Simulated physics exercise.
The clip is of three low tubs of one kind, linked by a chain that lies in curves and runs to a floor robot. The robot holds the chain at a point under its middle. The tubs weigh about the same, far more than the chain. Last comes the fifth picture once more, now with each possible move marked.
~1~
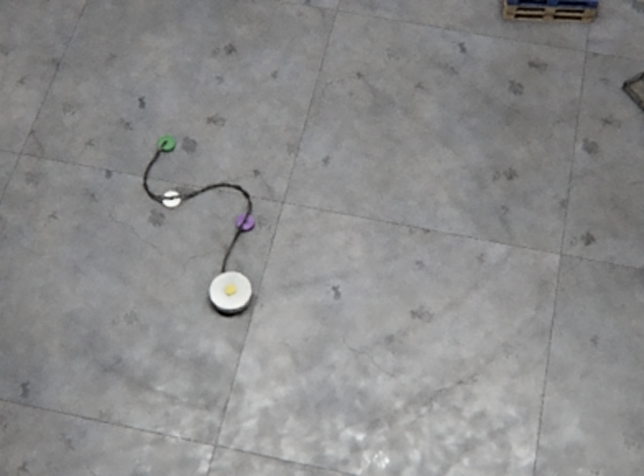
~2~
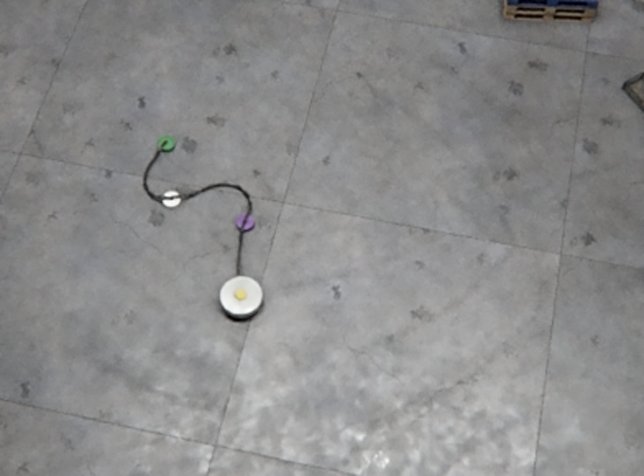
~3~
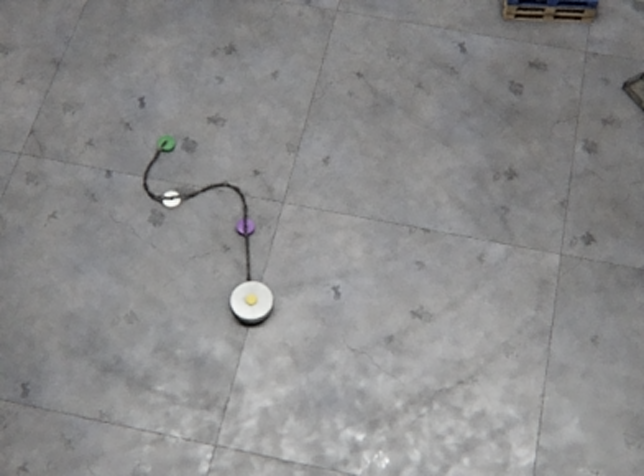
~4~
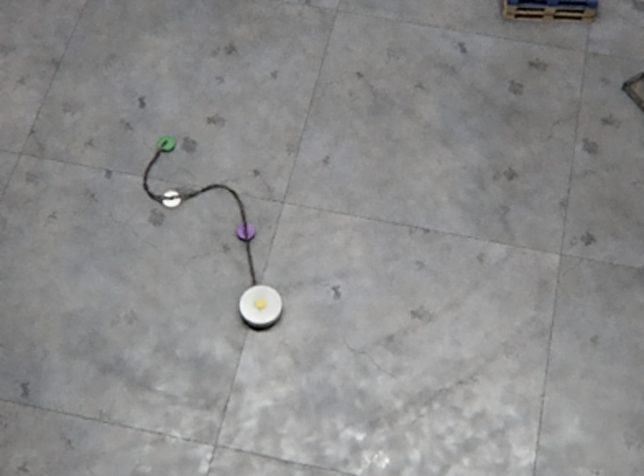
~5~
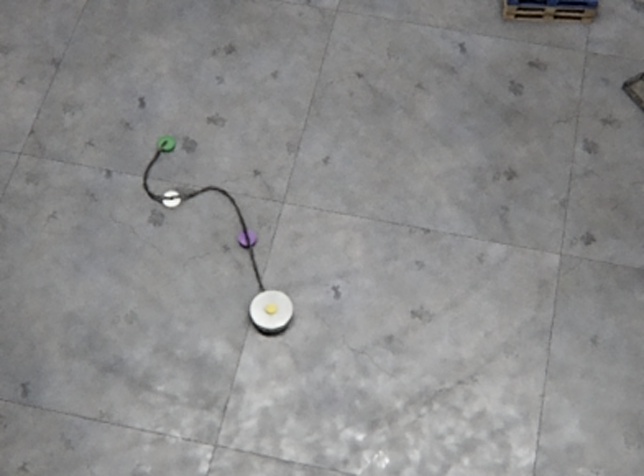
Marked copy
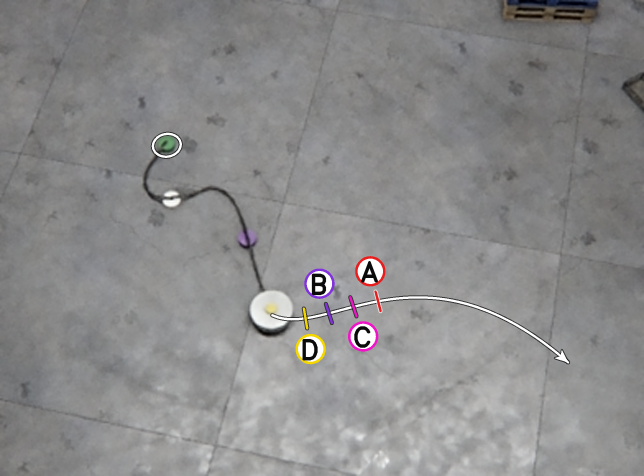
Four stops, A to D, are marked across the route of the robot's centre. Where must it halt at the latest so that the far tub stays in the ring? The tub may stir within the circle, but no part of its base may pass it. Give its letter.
As far as tick A.
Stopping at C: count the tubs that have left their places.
Two.
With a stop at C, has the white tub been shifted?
Yes.
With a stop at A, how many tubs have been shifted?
Two.
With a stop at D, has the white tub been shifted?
No.
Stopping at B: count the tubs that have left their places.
One.
On the marked copy, A at (378, 301); B at (329, 313); C at (353, 307); D at (306, 318); the ring at (167, 145); the route from (272, 315) via (425, 298) to (568, 363).
Taking A. A third of the way, robot (309, 315); green tub (166, 144); white tub (172, 200); purple tub (255, 254).
Two thirds of the way, robot (347, 305); green tub (166, 144); white tub (177, 204); purple tub (270, 266).
When it is over, robot (378, 298); green tub (167, 144); white tub (195, 214); purple tub (294, 271); the ringed tub at the far end is still in its ring.
As for the rest, B is safe but short; C is safe but short; D is safe but short.
